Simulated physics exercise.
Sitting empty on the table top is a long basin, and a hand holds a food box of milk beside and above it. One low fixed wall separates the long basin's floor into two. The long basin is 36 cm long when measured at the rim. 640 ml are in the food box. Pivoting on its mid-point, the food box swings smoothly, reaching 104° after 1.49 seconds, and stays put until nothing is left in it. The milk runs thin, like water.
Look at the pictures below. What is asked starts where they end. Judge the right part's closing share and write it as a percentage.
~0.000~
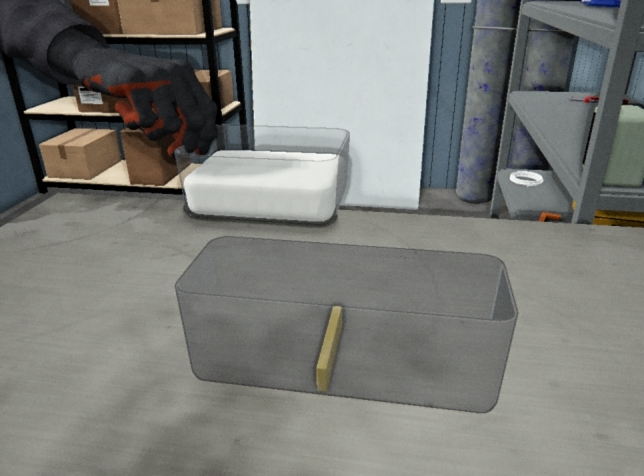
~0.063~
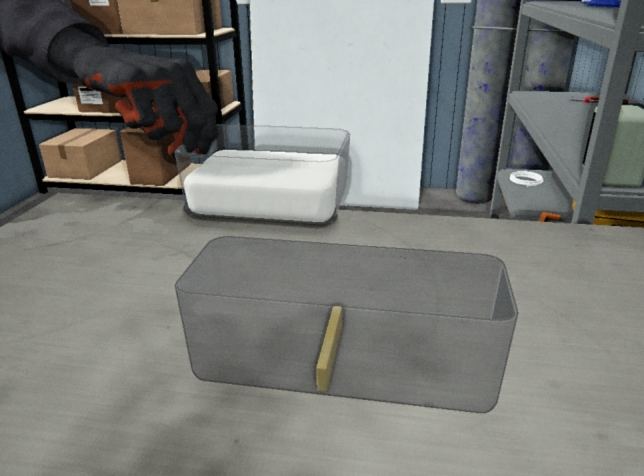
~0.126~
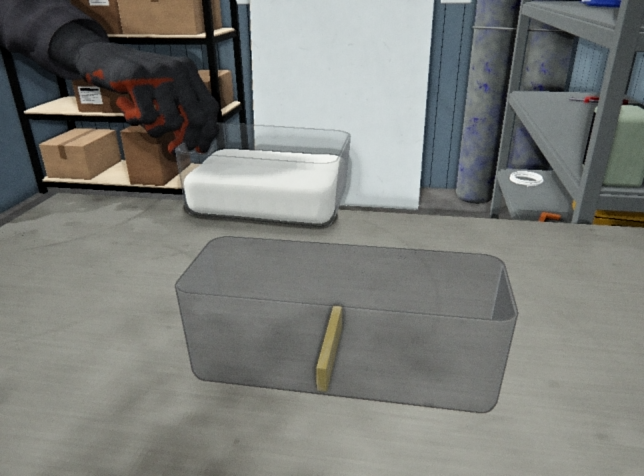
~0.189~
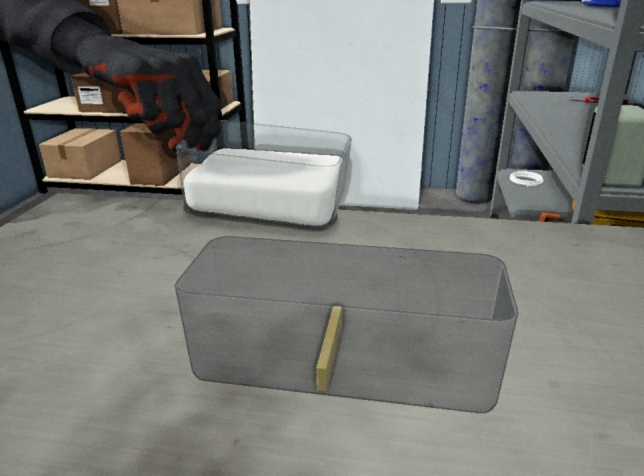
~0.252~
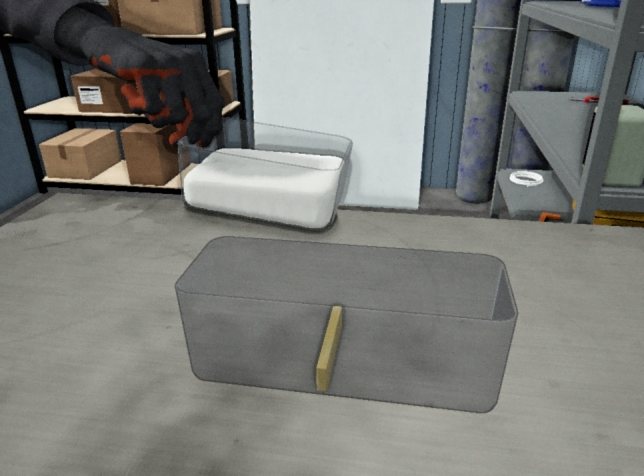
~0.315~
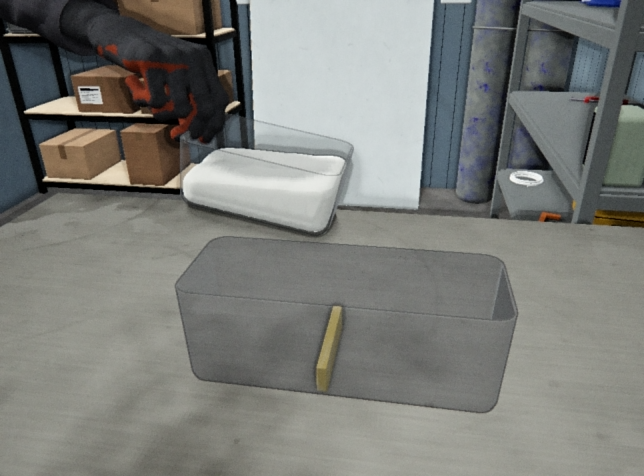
I would judge it at 85 per cent.
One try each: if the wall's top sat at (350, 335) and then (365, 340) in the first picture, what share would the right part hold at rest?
75 in a hundred, followed by 60 in a hundred.
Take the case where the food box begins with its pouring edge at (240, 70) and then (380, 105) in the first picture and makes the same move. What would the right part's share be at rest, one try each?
Respectively 35 and 95 %.
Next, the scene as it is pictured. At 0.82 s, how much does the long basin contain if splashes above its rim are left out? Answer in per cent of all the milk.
Near 18 in a hundred.
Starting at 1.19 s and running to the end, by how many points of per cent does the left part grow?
About 8 percent, give or take.
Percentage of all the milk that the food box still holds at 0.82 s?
At that time about 52 in a hundred parts are still held.
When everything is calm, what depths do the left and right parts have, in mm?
I'd expect close to 4 mm on the left and close to 22 mm on the right.
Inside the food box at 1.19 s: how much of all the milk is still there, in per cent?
Roughly 12 percent remains.
After 0.82 s the tilt is 60° and 52 per cent is still to pour, 0 is left of the wall and 19 right of it.
After 1.19 s the tilt is 94° and 11 per cent is still to pour, 5 is left of the wall and 77 right of it.
After 1.57 s the tilt is 104° and 0 per cent is still to pour, 12 is left of the wall and 86 right of it.
After 1.99 s the tilt is 104° and 0 per cent is still to pour, 13 is left of the wall and 85 right of it.
In the end 14 per cent lies left of the wall, 85 right of it and 1 outside.
